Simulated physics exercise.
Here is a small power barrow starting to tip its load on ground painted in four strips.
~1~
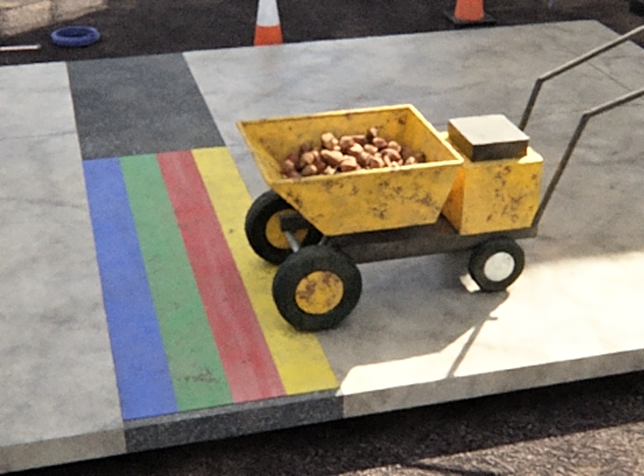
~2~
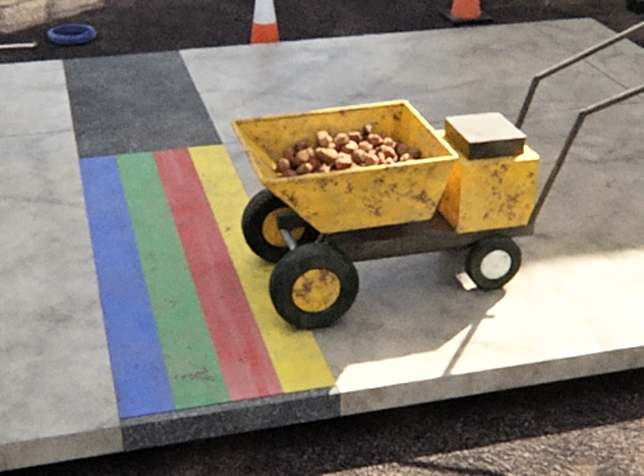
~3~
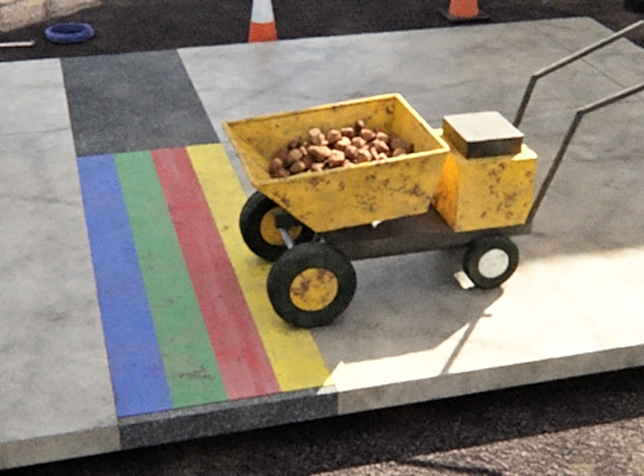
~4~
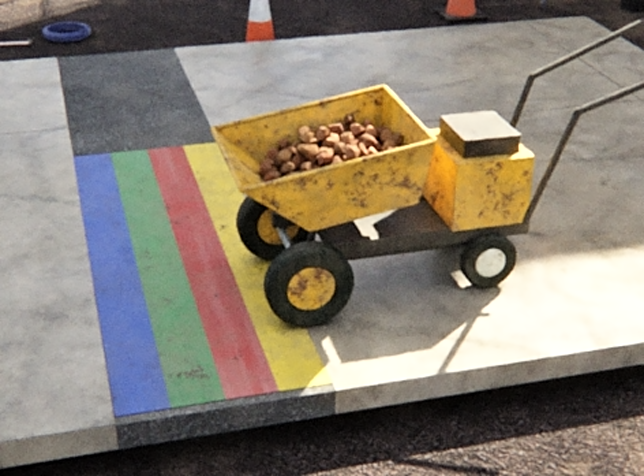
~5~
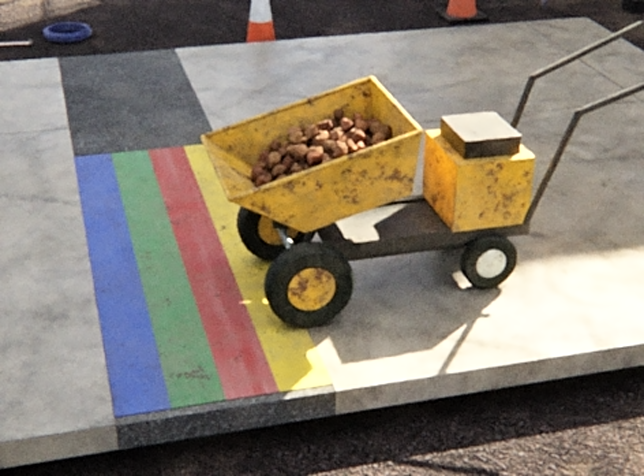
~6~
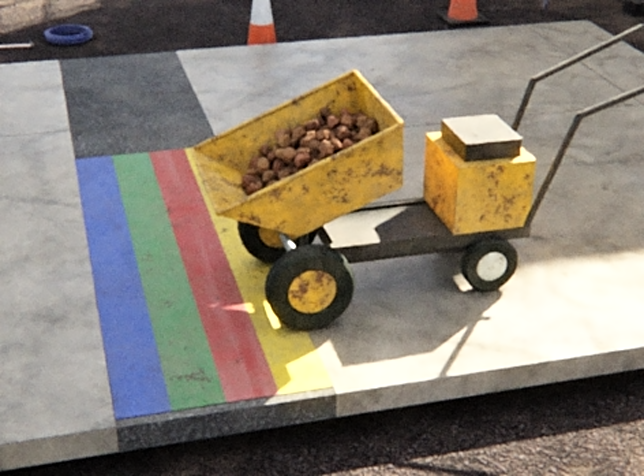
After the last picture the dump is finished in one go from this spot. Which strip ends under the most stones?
The blue strip carries the most.
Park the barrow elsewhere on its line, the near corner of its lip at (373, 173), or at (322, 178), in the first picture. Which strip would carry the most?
First the red strip, then the green strip.
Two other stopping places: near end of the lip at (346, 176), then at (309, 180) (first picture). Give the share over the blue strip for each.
First some 10, then 20 per cent.
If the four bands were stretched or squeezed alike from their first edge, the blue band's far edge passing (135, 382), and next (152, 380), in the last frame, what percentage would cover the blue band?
First some 30, then 20 per cent.
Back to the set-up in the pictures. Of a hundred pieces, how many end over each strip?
About: Yellow strip 0, red strip 0, green strip 10, blue strip 40 per cent.
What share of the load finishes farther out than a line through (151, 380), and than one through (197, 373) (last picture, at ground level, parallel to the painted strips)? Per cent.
First some 50, then 70 per cent.
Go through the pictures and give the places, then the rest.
The first frame shows lip of the skip at (269, 184), level; top of the load at (363, 160), clay clods; yellow strip at (299, 356); red strip at (248, 363); green strip at (197, 371); blue strip at (144, 379).
The second frame shows lip of the skip at (264, 183), tipped barely; top of the load at (358, 157).
The third frame shows lip of the skip at (255, 186), tipped barely; top of the load at (359, 156).
The fourth frame shows lip of the skip at (242, 191), tipped a little; top of the load at (349, 151).
The fifth frame shows lip of the skip at (231, 200), tipped clearly; top of the load at (358, 138).
The sixth frame shows lip of the skip at (218, 214), tipped clearly; top of the load at (354, 138); yellow strip at (292, 355); red strip at (241, 362); green strip at (189, 370); blue strip at (137, 377).
Soon, skip tipped steeply; all in the skip.
A while on, skip tipped right over; about two thirds in the skip; a small part over the green strip; about a quarter over the blue strip; a stray few off the paint.
Towards the end, skip tipped right over; about a quarter in the skip; a small part over the green strip; about a third over the blue strip; about a quarter off the paint.
Finally, skip tipped right over; about a quarter in the skip; none over the yellow strip; none over the red strip; a small part over the green strip; about a third over the blue strip; about a quarter off the paint.
